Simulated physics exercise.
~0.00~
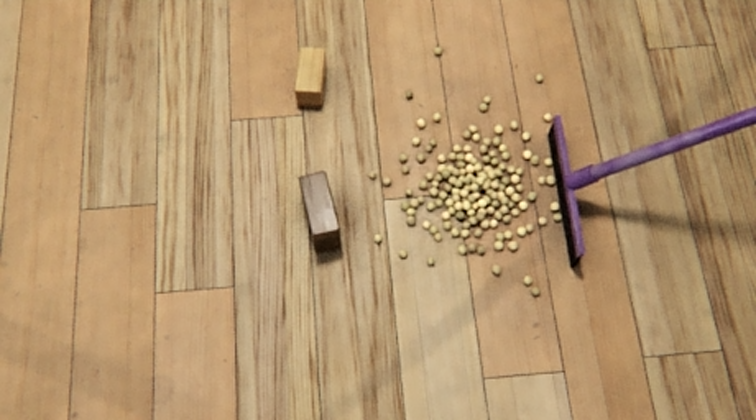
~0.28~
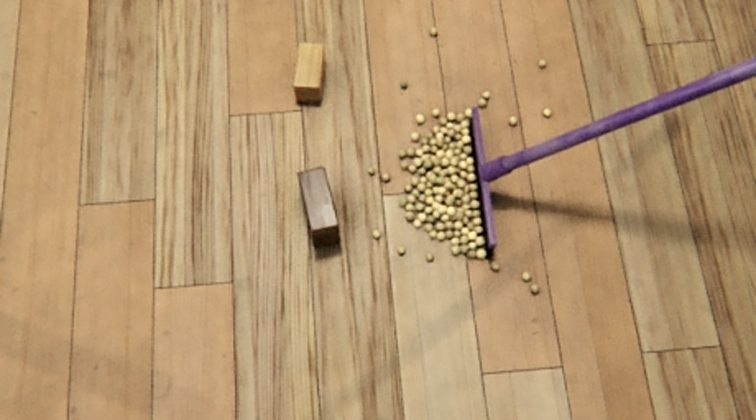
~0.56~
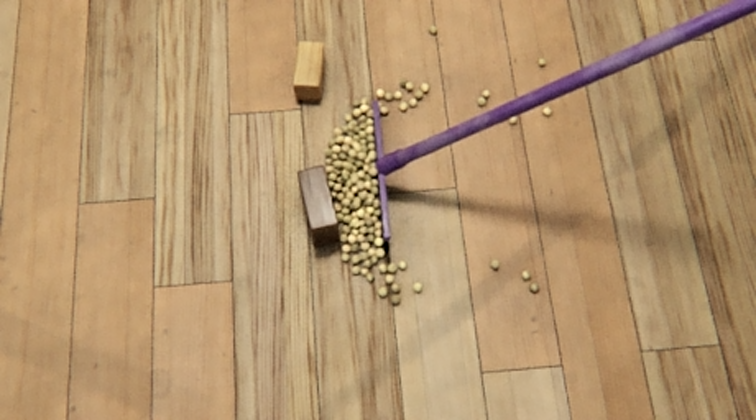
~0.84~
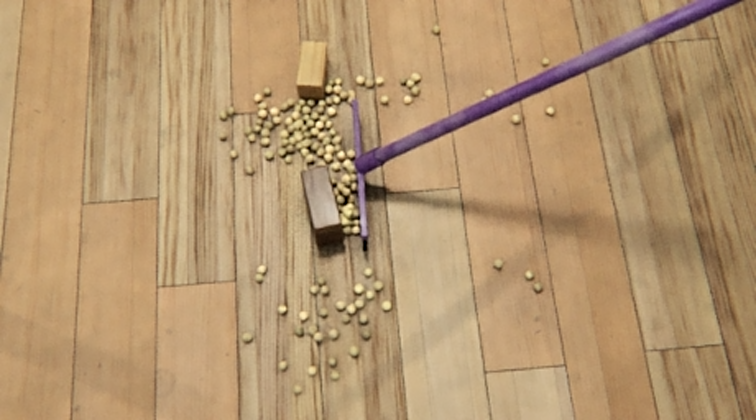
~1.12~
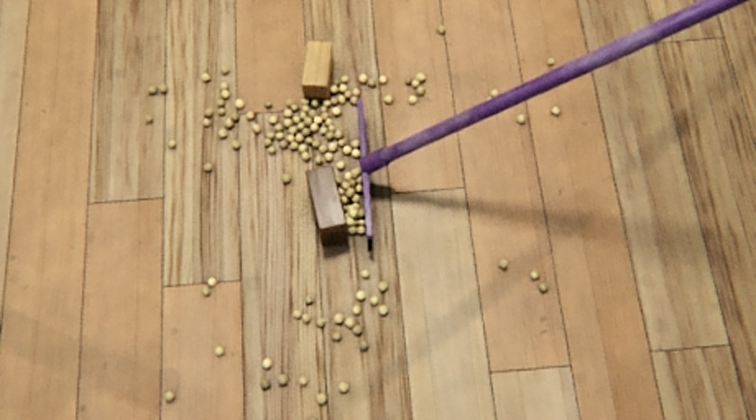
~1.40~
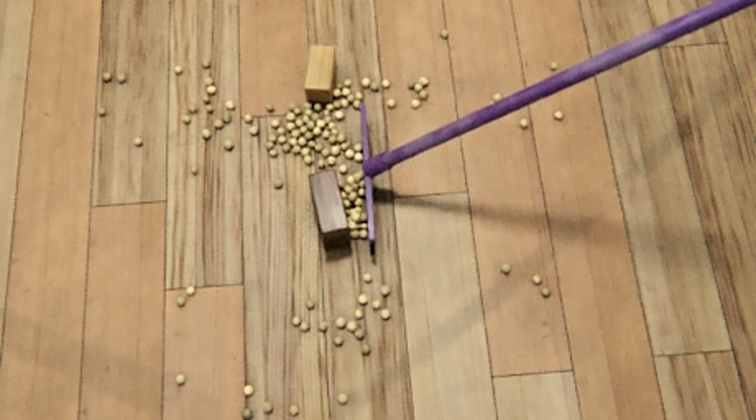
Purple squeegee pushing a pile of round nuts left across wooden floor into two blocks, then stopping as many scatter past them.
